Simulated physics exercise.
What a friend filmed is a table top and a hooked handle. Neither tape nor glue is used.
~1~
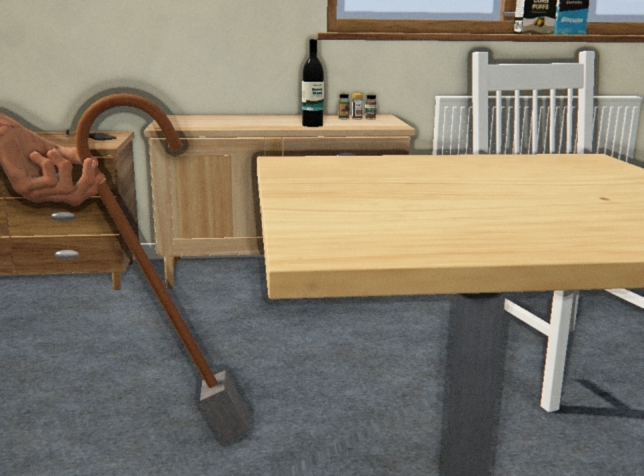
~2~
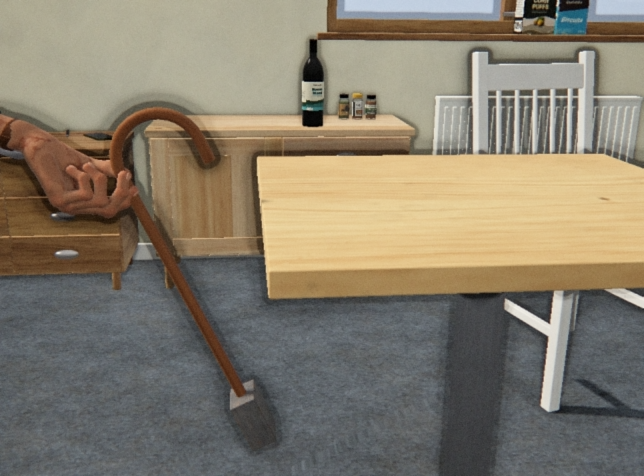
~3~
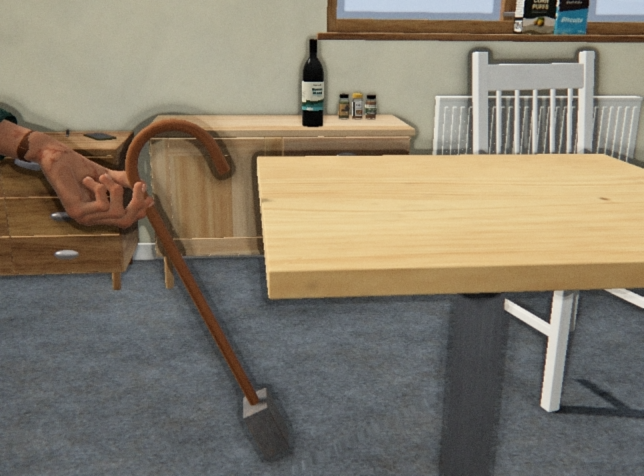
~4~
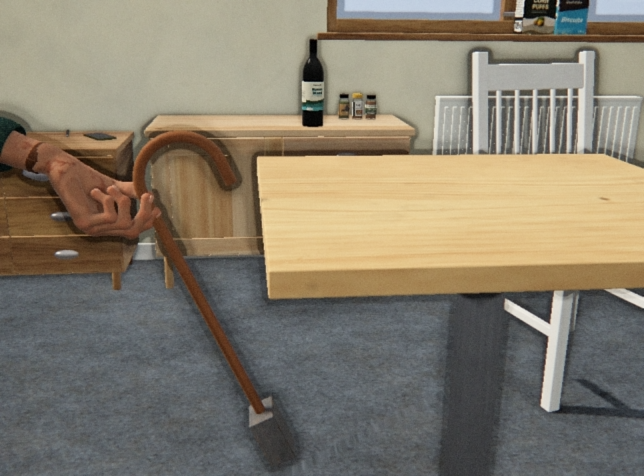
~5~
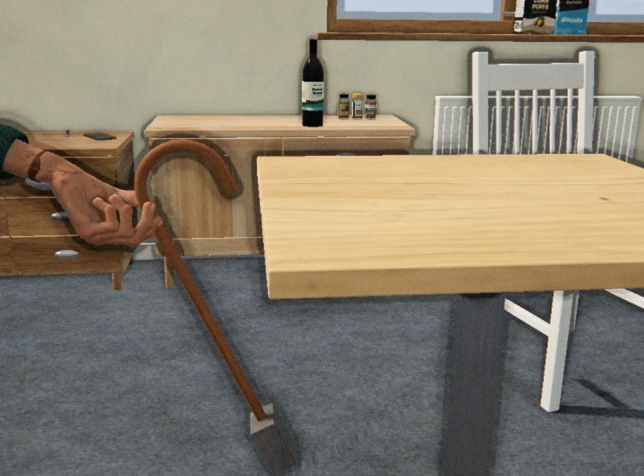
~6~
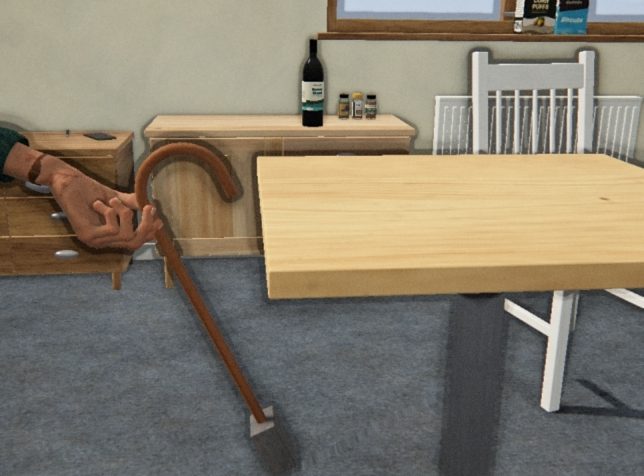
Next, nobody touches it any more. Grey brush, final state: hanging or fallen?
Fallen.
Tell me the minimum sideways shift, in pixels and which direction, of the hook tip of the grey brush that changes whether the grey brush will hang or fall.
Right, by roughly 28 pixels.
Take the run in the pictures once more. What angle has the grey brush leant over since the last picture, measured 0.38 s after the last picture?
About 10 degrees.
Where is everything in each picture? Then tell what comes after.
Still on the way; grey brush (189, 269); table (489, 204), in the first picture.
Still on the way; grey brush (220, 279); table (489, 204), in the second picture.
Still on the way; grey brush (234, 289); table (489, 204), in the third picture.
Still on the way; grey brush (241, 299); table (489, 204), in the fourth picture.
Still on the way; grey brush (242, 306); table (489, 204), in the fifth picture.
In place, still held; grey brush (242, 310); table (489, 204), in the sixth picture.
Then, 0.38 s later than the last frame, grey brush dropping.
When it is over, the grey brush falls to the floor.
